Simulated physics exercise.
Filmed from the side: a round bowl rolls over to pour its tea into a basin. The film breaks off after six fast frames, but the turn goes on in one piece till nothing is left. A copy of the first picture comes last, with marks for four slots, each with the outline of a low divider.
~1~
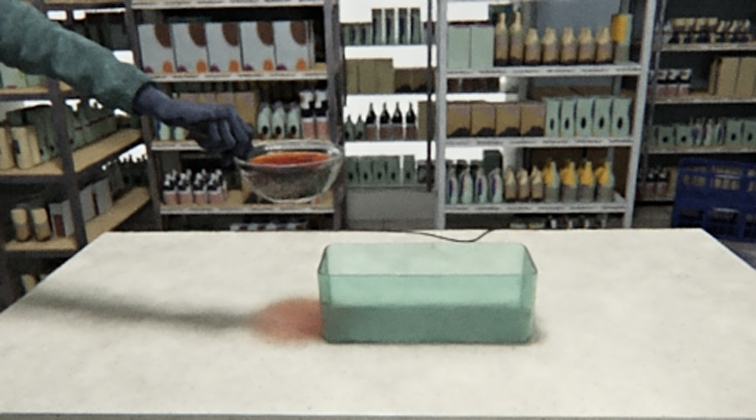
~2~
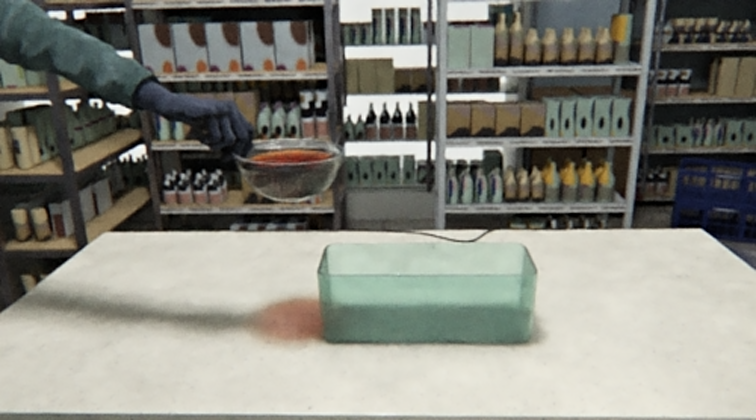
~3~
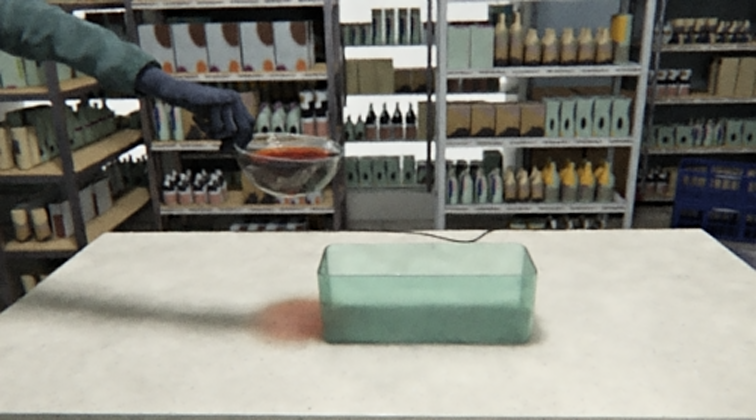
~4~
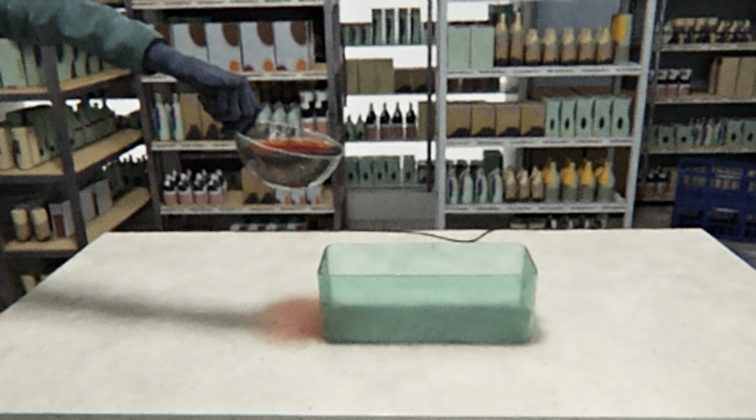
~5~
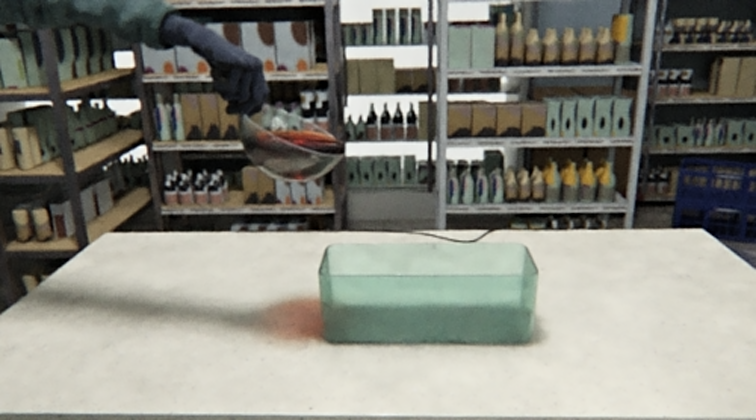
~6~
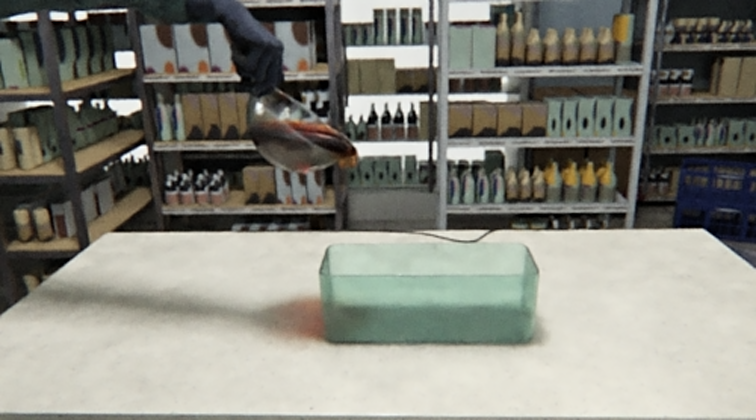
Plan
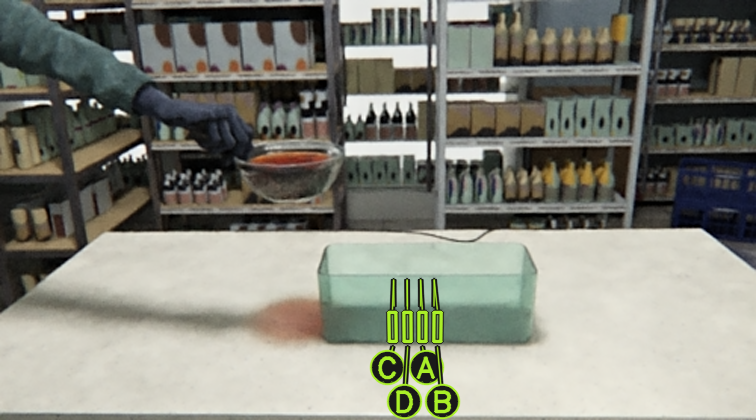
To begin with, a gloved hand holds a round glass bowl of reddish tea upright, above and left of a greenish basin on a pale table. The hand then tilts the bowl rightward, gradually at first and then more steeply, until tea just slips over its lip.
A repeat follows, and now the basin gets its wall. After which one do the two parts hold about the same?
B.
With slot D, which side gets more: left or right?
The right one.
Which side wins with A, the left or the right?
The right one.
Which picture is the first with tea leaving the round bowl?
In picture 5.
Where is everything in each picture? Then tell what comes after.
Upright, lip at (343, 151); basin from (323, 340) to (531, 340); nothing has left yet, in the first picture.
Upright, lip at (343, 151); nothing has left yet, in the second picture.
Tipped about 7°, lip at (343, 151); nothing has left yet, in the third picture.
Tipped about 15°, lip at (343, 151); nothing has left yet, in the fourth picture.
Tipped about 26°, lip at (344, 151); tea is over the lip, down to (344, 151), in the fifth picture.
Tipped about 39°, lip at (345, 151); tea is over the lip, down to (353, 165), in the sixth picture.
On the marked copy, A at (422, 346); B at (437, 346); C at (392, 346); D at (407, 346).
With A, about 21 % ends left of the wall and 77 % right of it; 3 % is lost outside.
With B, about 50 % ends left of the wall and 47 % right of it; 3 % is lost outside.
With C, about 12 % ends left of the wall and 85 % right of it; 3 % is lost outside.
With D, about 15 % ends left of the wall and 82 % right of it; 3 % is lost outside.
